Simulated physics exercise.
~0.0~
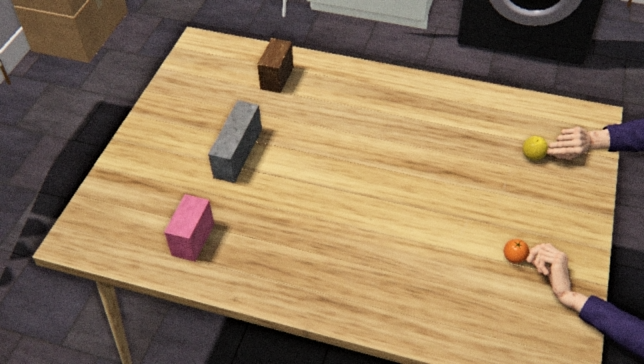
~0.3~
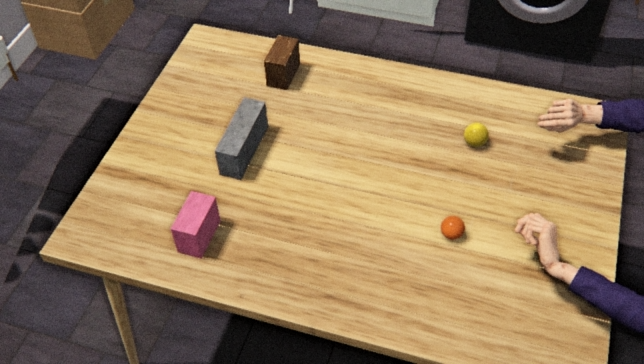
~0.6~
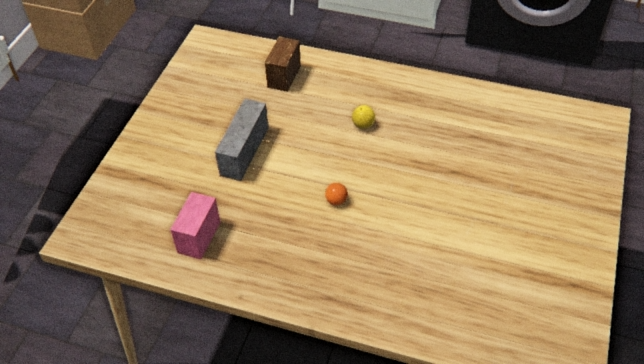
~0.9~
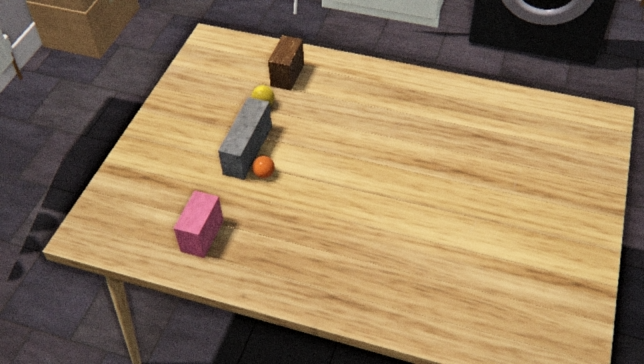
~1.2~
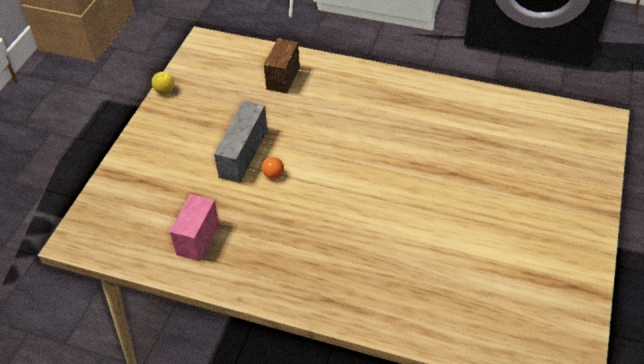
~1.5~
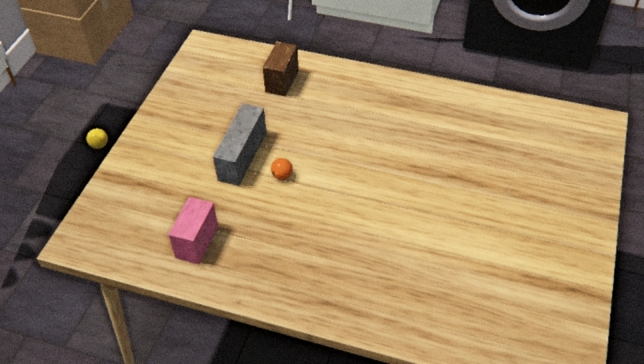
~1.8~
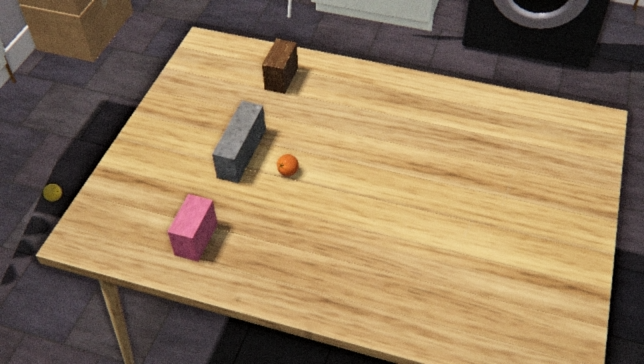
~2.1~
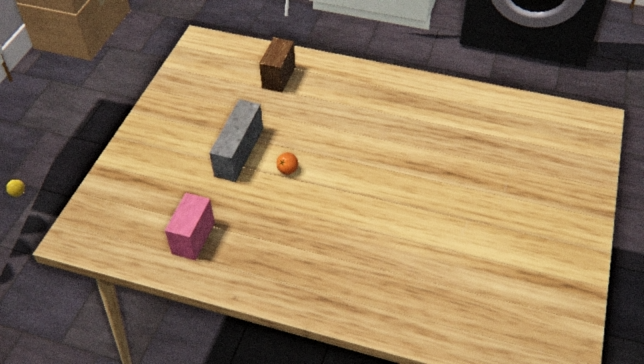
The clip opens on a wooden table where two hands at the right edge release a yellow apple and an orange tomato, sending them rolling left toward a row of pink, grey and brown blocks. The hands draw back out of view as both rollers cross the tabletop. The apple slips through the opening between the brown and grey blocks, while the tomato comes up against the grey block and is stopped. The apple rolls on over the far left edge and drops toward the dark floor, moving farther left. The tomato drifts slightly back to the right and rests near the grey block.
